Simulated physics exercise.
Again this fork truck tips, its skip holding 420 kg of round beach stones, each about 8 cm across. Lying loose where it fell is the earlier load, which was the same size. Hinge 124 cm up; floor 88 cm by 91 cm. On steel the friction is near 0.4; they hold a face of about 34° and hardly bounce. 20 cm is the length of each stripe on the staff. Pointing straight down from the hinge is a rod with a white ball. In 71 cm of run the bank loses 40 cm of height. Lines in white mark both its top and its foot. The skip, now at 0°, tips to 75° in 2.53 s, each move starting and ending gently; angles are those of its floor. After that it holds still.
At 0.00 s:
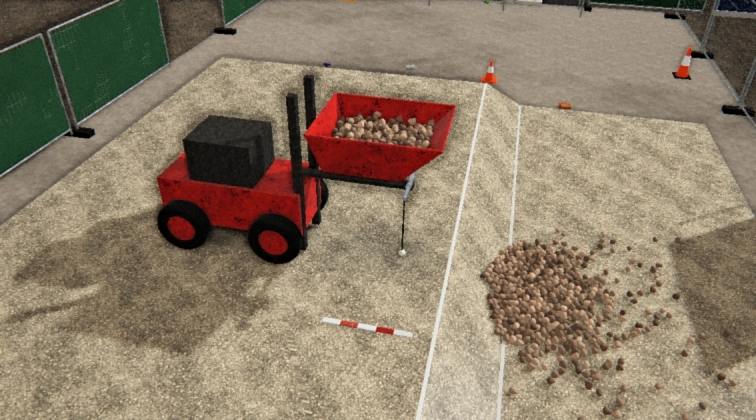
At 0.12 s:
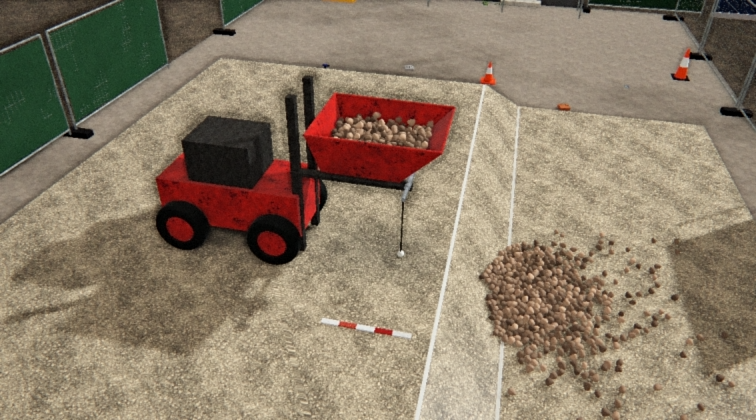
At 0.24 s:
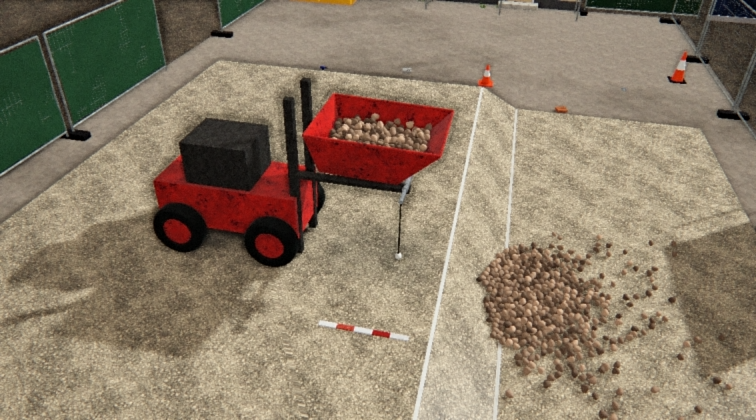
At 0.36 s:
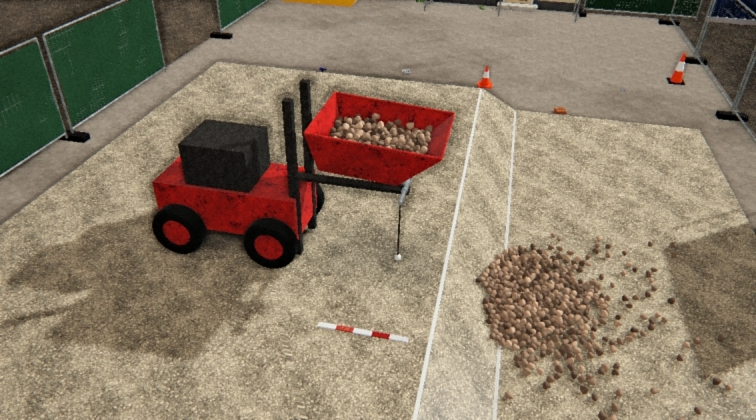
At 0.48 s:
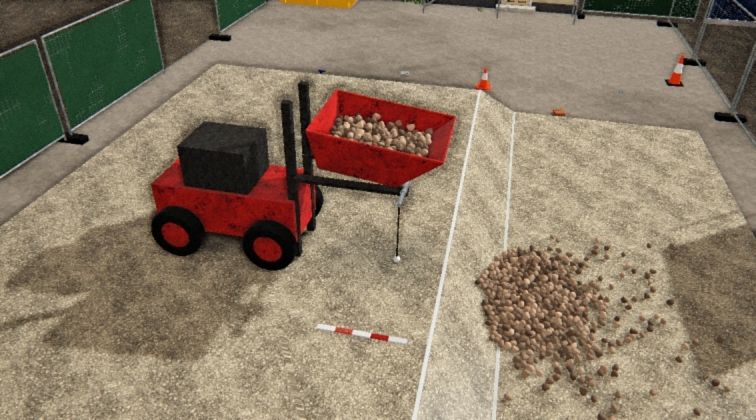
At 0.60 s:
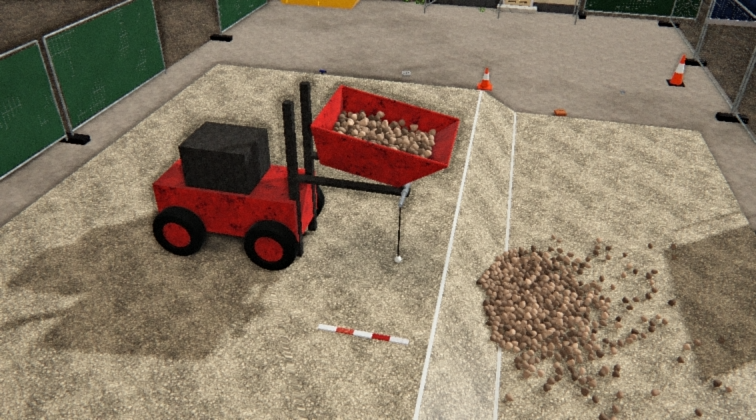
A red truck with a black block on its back and a raised red skip of round brownish stones stands at the left of a fenced, gravelly yard, seen from above. To the right, past white lines along a bank, lies a loose heap of similar stones, with orange cones behind and a red-and-white bar in front. The skip, level at first, tilts slightly down to the right, its stones shifting a little, while the view drifts very slightly.
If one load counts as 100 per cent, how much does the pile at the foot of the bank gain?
It gains about 83 per cent.
After 1.9 s the floor is at 63°; in per cent of one load, 97 in the skip, 13 on the top or the slope, 88 at the foot of the bank; the foremost stones are at (695, 321).
After 2.6 s the floor is at 75°; in per cent of one load, 17 in the skip, 46 on the top or the slope, 134 at the foot of the bank; the foremost stones are at (695, 321).
After 3.0 s the floor is at 75°; in per cent of one load, 2 in the skip, 38 on the top or the slope, 157 at the foot of the bank; the foremost stones are at (695, 321).
After 5.6 s the floor is at 75°; in per cent of one load, 0 in the skip, 26 on the top or the slope, 171 at the foot of the bank; the foremost stones are at (695, 321). Net gain at the foot of the bank, 83.
